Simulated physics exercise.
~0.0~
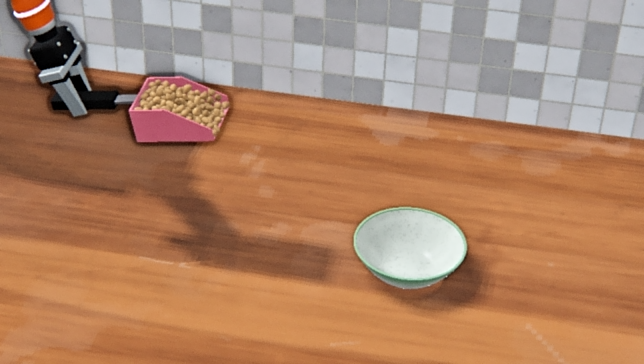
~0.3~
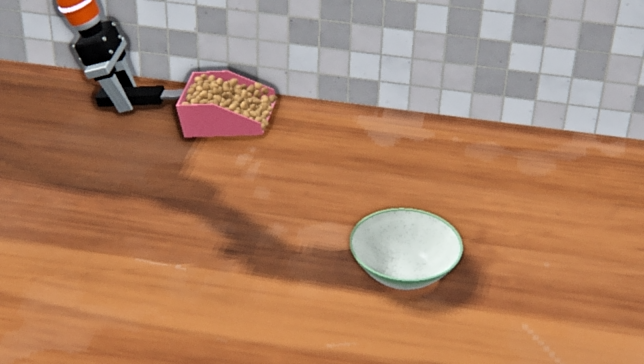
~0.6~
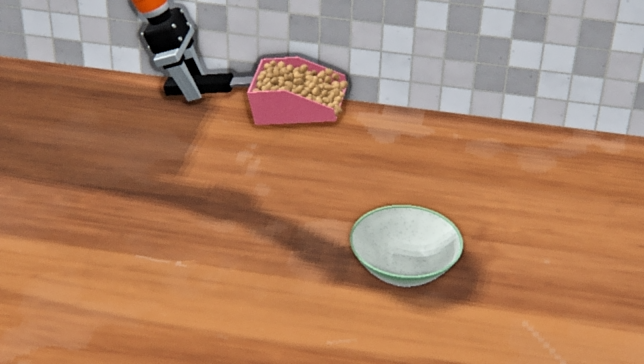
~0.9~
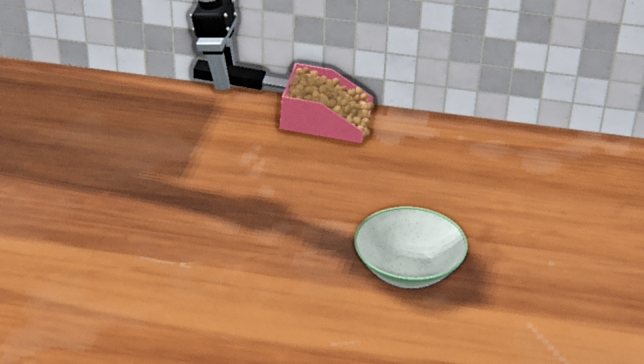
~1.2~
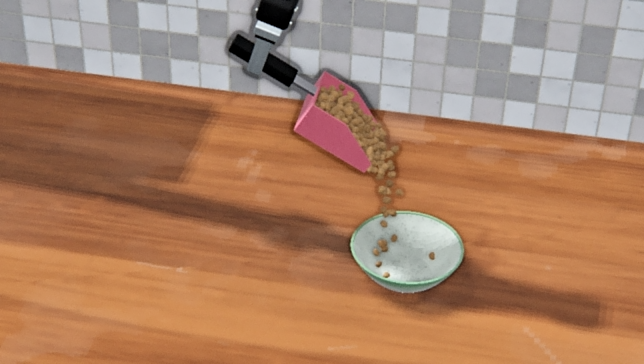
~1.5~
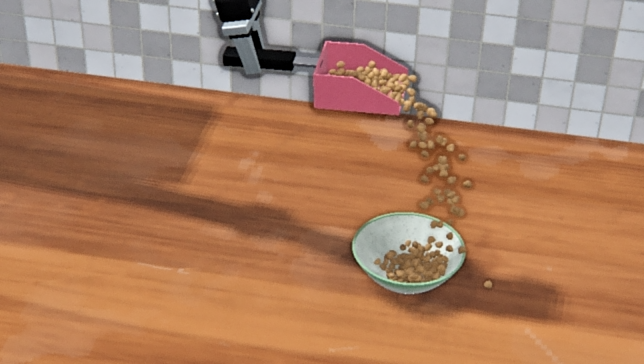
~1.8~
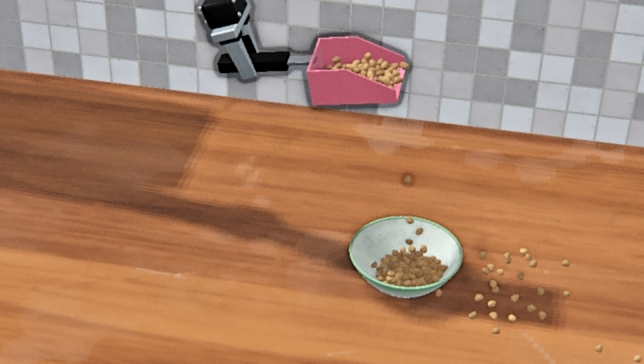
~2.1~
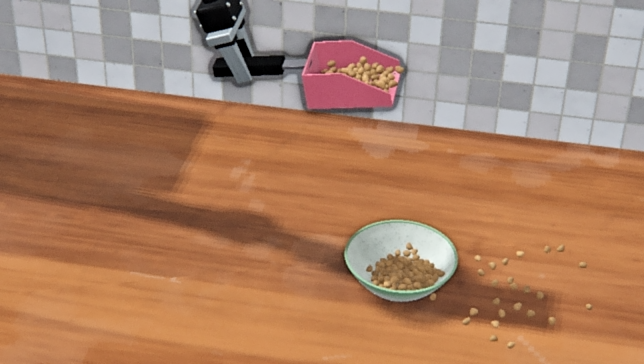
A robot gripper tips a pink scoop, pouring beans into a bowl and spilling some.
